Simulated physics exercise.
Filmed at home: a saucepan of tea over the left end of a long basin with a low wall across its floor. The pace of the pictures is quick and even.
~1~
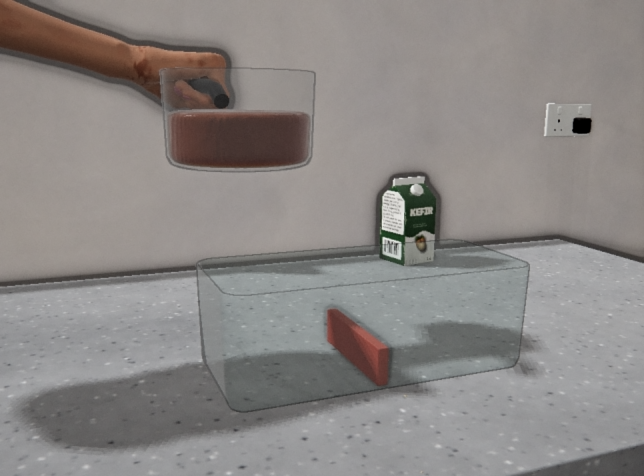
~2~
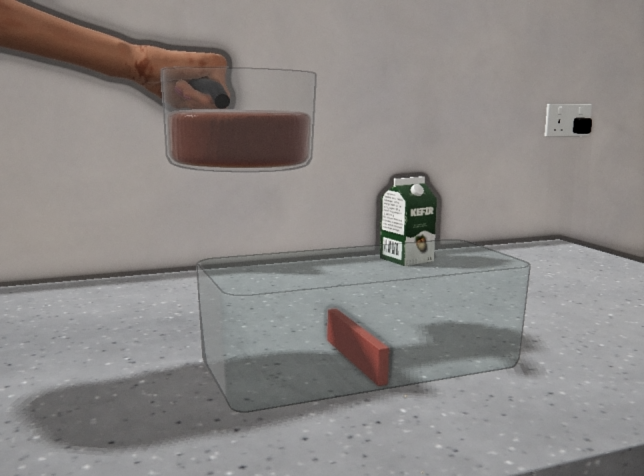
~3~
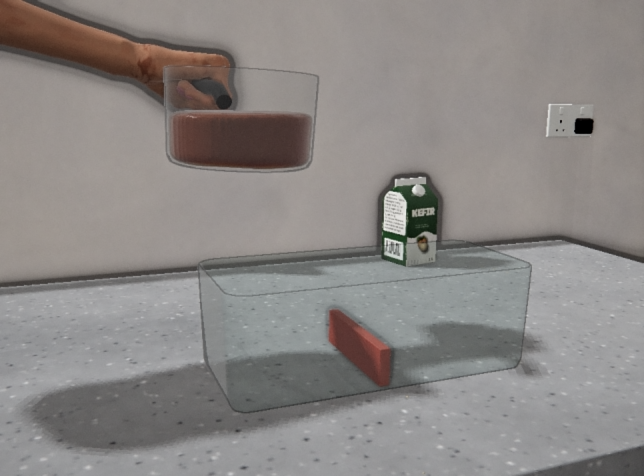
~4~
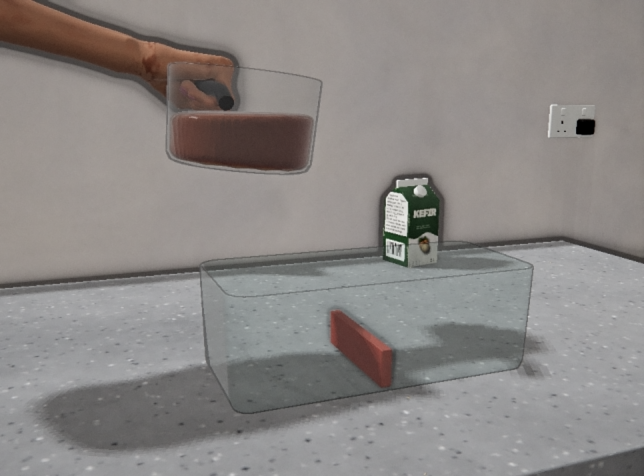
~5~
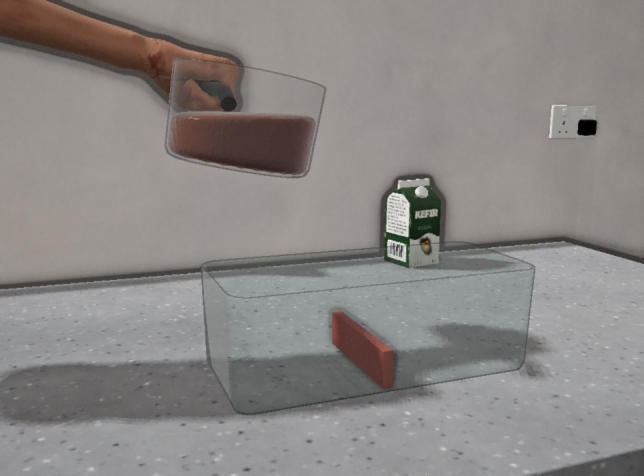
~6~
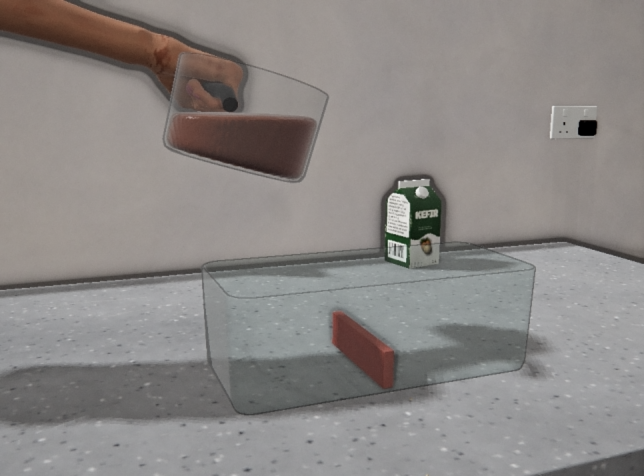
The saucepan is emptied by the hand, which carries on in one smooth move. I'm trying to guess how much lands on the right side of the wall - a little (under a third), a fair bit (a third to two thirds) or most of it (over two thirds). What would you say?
I would say a fair bit, a third to two thirds.
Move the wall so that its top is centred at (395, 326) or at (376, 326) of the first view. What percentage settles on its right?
Roughly 5 per cent first and roughly 15 per cent second.
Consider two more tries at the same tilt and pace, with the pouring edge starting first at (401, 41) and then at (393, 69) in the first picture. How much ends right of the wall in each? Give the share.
About 90 and 90 per cent.
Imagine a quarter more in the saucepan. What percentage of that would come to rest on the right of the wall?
Roughly 60 in a hundred.
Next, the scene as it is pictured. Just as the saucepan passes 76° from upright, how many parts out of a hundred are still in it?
Near 70 percent is still in there.
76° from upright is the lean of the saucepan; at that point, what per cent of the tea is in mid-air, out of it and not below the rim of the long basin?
It's about 30 per cent.
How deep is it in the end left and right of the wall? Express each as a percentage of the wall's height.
About 40 on the left and about 40 on the right.
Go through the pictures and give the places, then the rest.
In the first picture, it leans 0°; its right rim is at (309, 76); the tea meets the walls at (166, 114) and (305, 114); the long basin's rim runs from (208, 279) to (495, 253); the wall's top is at (356, 328).
In the second picture, it leans 1°; its right rim is at (310, 77); the tea meets the walls at (167, 114) and (305, 114).
In the third picture, it leans 3°; its right rim is at (313, 80); the tea meets the walls at (168, 114) and (306, 115).
In the fourth picture, it leans 6°; its right rim is at (316, 85); the tea meets the walls at (170, 115) and (308, 116).
In the fifth picture, it leans 10°; its right rim is at (319, 92); the tea meets the walls at (171, 117) and (309, 118).
In the sixth picture, it leans 16°; its right rim is at (322, 100); the tea meets the walls at (169, 116) and (311, 119).
A moment on, the saucepan is tipped on its side and 68 per cent is still to pour, 2 is left of the wall and 0 right of it.
Next, the saucepan is tipped right over and 16 per cent is still to pour, 23 is left of the wall and 47 right of it.
Then the saucepan is tipped right over and 1 per cent is still to pour, 47 is left of the wall and 48 right of it.
Later the saucepan is tipped right over and 0 per cent is still to pour, 51 is left of the wall and 49 right of it.
In the end 50 per cent lies left of the wall, 49 right of it and 1 outside.
